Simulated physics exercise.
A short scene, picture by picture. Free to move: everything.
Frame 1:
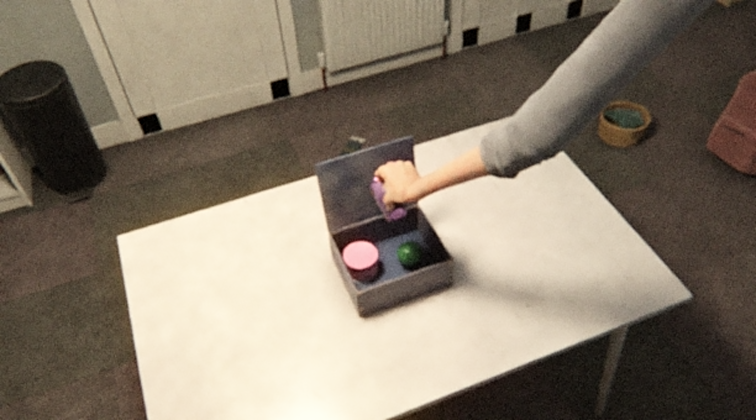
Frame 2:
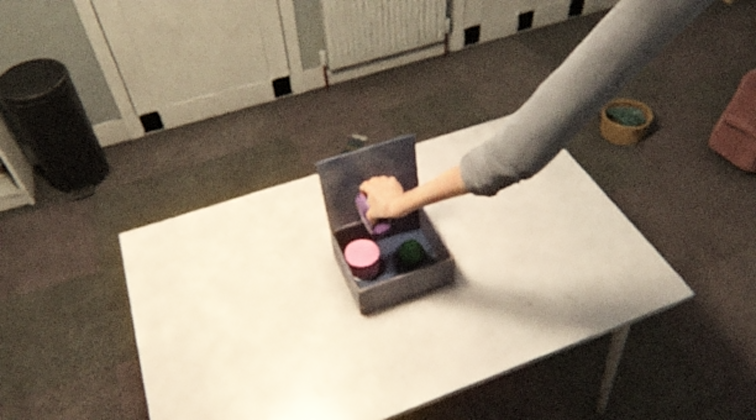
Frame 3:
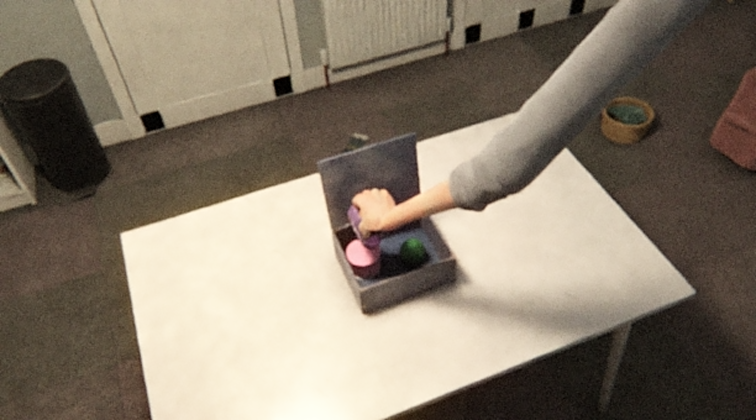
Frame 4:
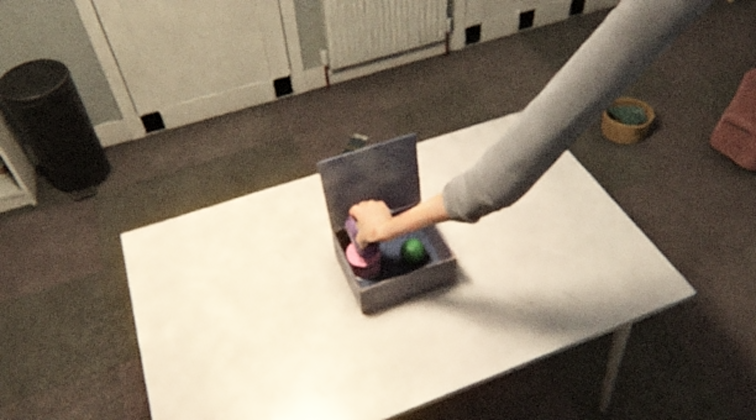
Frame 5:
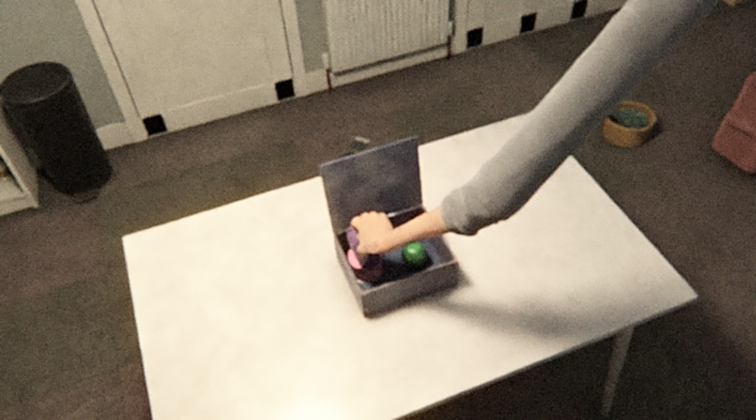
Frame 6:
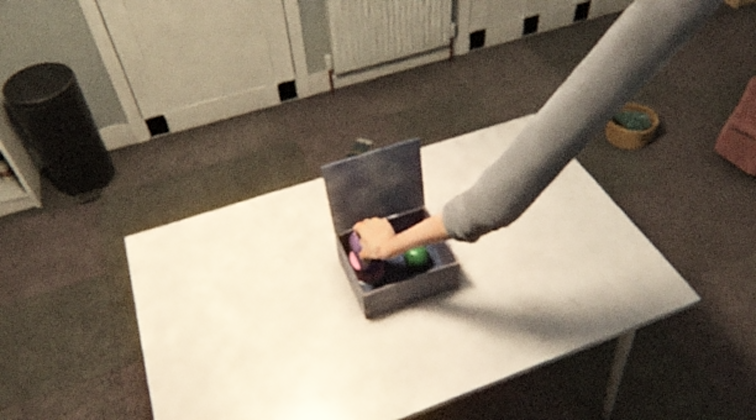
A hand holding a purple can came down into an open grey box on a white table, lowering it beside a pink-topped container and a green apple, and kept hold of it.
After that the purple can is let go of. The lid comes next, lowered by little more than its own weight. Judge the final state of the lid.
The lid is not fully down.
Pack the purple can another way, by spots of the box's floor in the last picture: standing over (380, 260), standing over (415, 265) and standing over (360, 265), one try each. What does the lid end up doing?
The first placement leaves the lid fully closed, the second fully closed, and the third partly open.
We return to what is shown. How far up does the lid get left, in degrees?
Close to 40 degrees.
Then, 1.00 s later than the last frame, lid starting down.
Then, 1.30 s later than the last frame, lid 79° above the rim.
Then, 1.60 s later than the last frame, lid 58° above the rim.
Then, 1.70 s later than the last frame, lid 49° above the rim.
When it is over, lid 41° above the rim; all 3 as before. End places, in pixels of the last picture, purple can near (365, 254).
